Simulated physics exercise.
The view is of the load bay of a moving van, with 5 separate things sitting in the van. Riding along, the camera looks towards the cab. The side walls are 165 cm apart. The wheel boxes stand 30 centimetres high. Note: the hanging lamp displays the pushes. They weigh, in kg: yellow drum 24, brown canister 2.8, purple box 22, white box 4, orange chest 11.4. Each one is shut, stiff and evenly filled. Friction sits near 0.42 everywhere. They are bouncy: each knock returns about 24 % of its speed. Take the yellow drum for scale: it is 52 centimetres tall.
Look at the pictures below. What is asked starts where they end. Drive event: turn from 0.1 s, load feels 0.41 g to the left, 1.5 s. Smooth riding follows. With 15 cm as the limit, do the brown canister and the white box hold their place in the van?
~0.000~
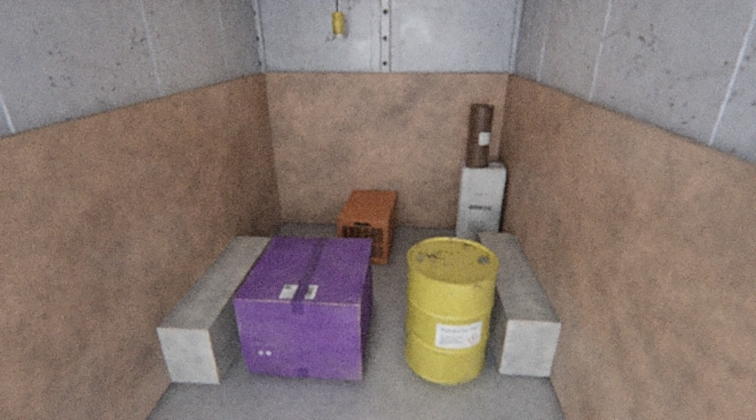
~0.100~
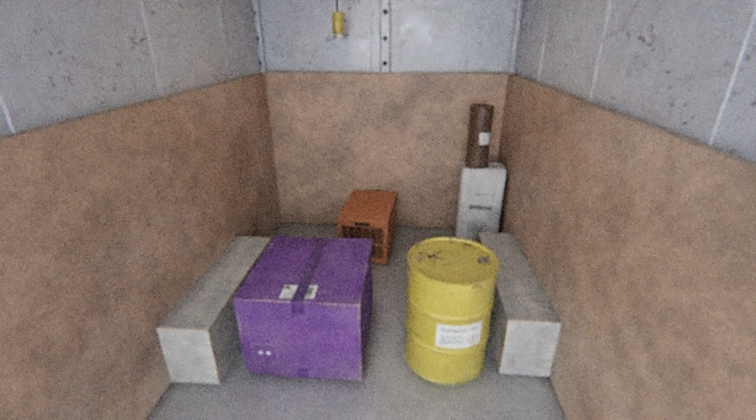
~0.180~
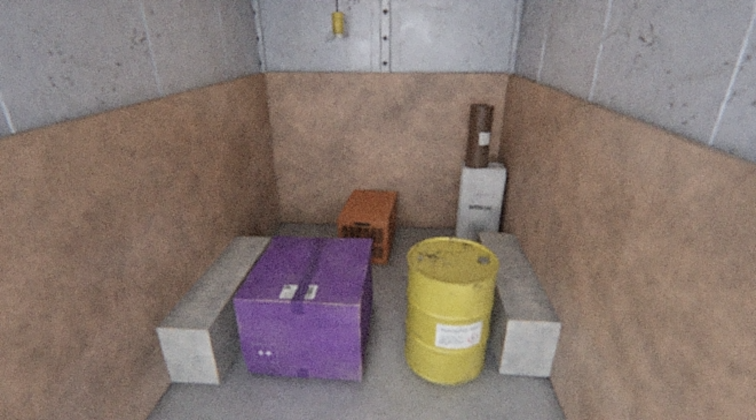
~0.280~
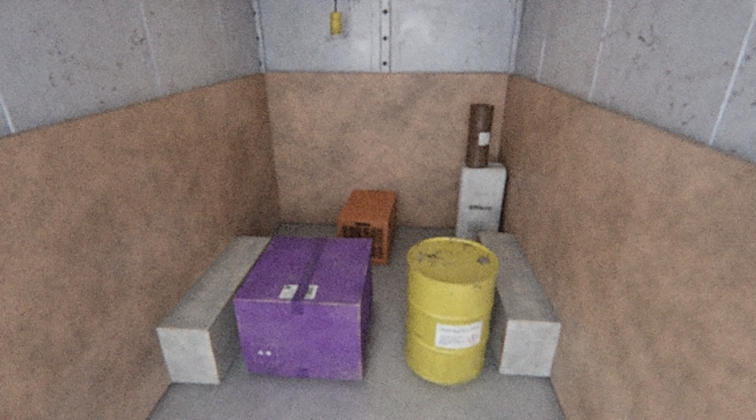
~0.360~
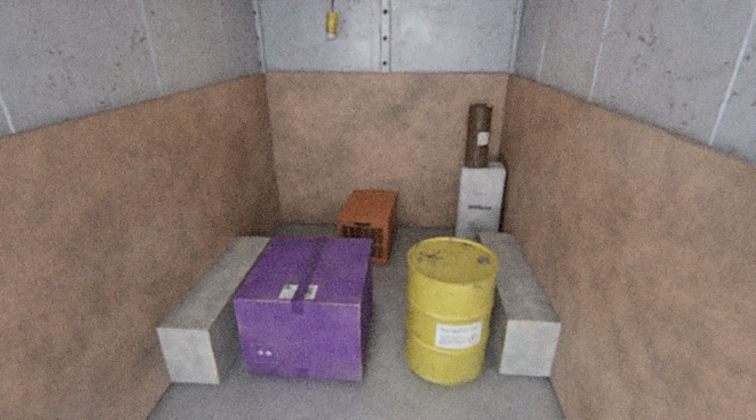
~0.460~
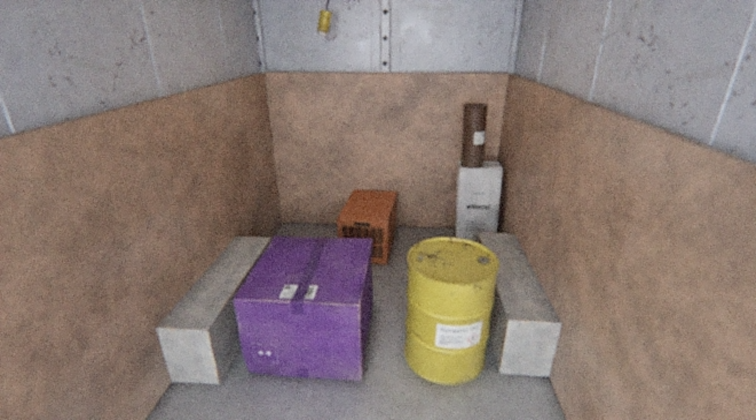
Outcome: The brown canister loses its position; the white box loses its position.
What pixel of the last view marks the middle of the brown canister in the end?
It stops at about (277, 216).
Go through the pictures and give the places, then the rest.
The first picture shows no push; brown canister (479, 136); white box (478, 209).
The second picture shows no push; orange chest (370, 224); yellow drum (448, 308).
The third picture shows load feels 0.13 g left; purple box (314, 302); orange chest (370, 224).
The fourth picture shows load feels 0.30 g left; yellow drum (448, 308); purple box (314, 302).
The fifth picture shows load feels 0.41 g left; orange chest (370, 224); yellow drum (448, 308).
The sixth picture shows load feels 0.41 g left; brown canister (474, 136) 3 cm from its spot; white box (477, 208).
By 0.76 s, load feels 0.41 g left; brown canister tilted 21° near (431, 139); white box tilted 21° near (461, 205).
By 0.96 s, load feels 0.41 g left; brown canister now off its perch; white box tilted 55° near (431, 210).
By 1.16 s, load feels 0.41 g left; white box tilted 55° near (427, 210); orange chest 4 cm from its spot.
When it is over (2.2 s), off its perch, brown canister; lying over in the van, white box; the other 3 within 15 cm of the start. In the last view, brown canister near (277, 216), white box near (422, 210).
